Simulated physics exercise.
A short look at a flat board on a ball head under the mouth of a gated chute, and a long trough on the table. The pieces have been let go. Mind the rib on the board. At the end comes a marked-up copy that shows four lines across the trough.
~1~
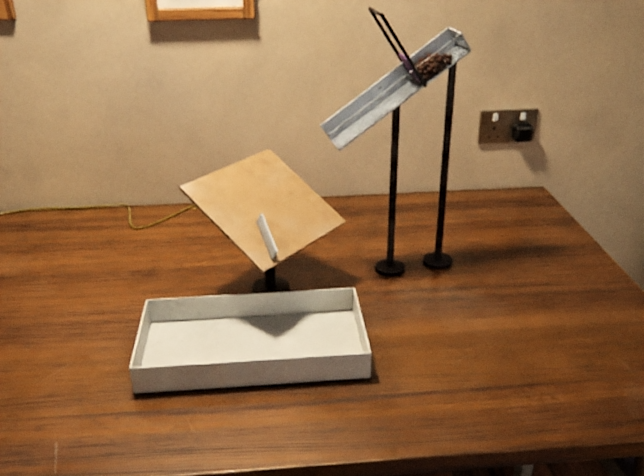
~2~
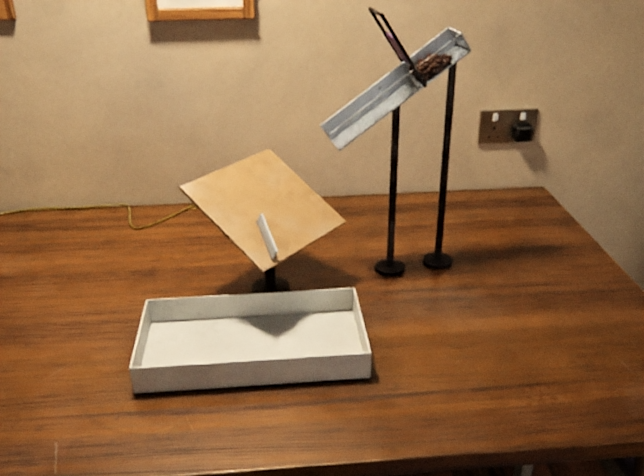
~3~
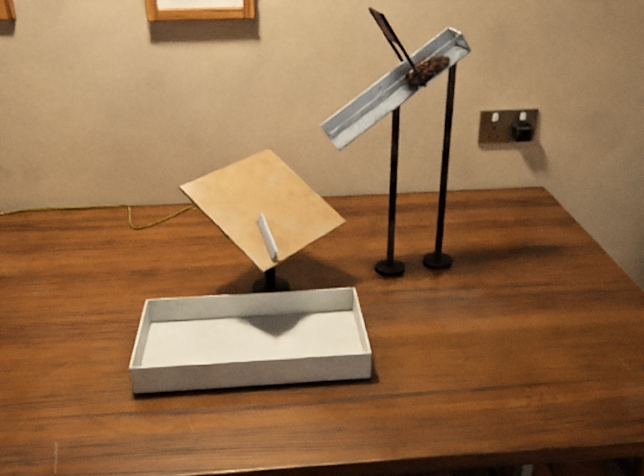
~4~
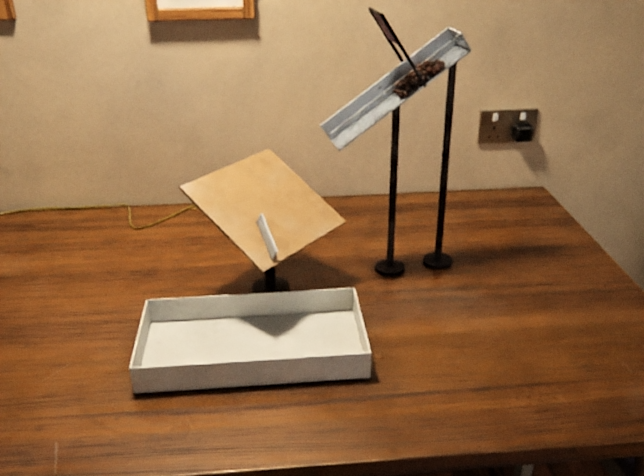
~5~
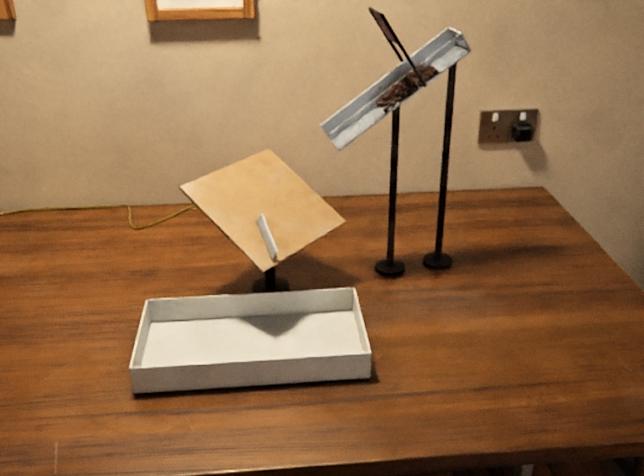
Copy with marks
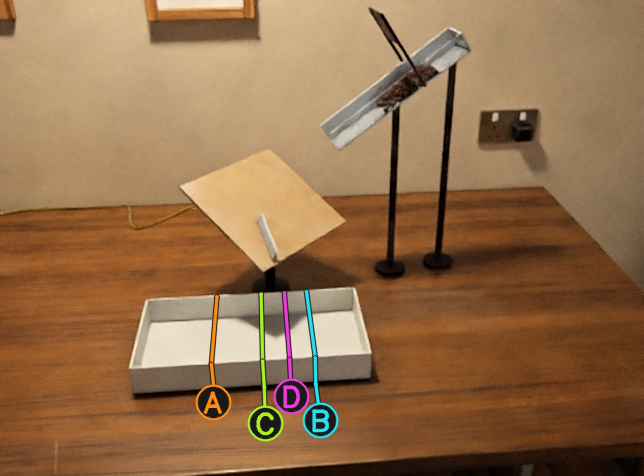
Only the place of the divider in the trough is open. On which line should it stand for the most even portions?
The best line is B.
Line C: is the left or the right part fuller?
Right.
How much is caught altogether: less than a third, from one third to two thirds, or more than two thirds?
More than two thirds.
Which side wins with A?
More lands on the right.
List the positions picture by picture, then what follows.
In the first picture, load behind the gate at (427, 64), allspice berries; lip of the chute at (335, 146), sloping gently.
In the second picture, middle of the board at (267, 205), tilted fairly steeply; middle of its low edge at (308, 245); of its high edge at (227, 166).
In the third picture, front corners of the trough at (130, 368) and (370, 353), empty; front of the load at (412, 83).
In the fourth picture, middle of the load at (419, 79); its front at (401, 96), about a quarter of the way to the lip; rib from (262, 213) to (277, 251).
In the fifth picture, middle of the load at (410, 86); its front at (378, 104), about half of the way to the lip.
On the marked copy, line A crosses the front rim at (211, 363); line B crosses the front rim at (315, 356); line C crosses the front rim at (262, 360); line D crosses the front rim at (289, 358).
If A is chosen, of what is caught, none on the left of the divider, all on the right.
If B is chosen, of what is caught, about a third on the left of the divider, about two thirds on the right.
If C is chosen, of what is caught, a stray few on the left of the divider, nearly all on the right.
If D is chosen, of what is caught, a stray few on the left of the divider, nearly all on the right.
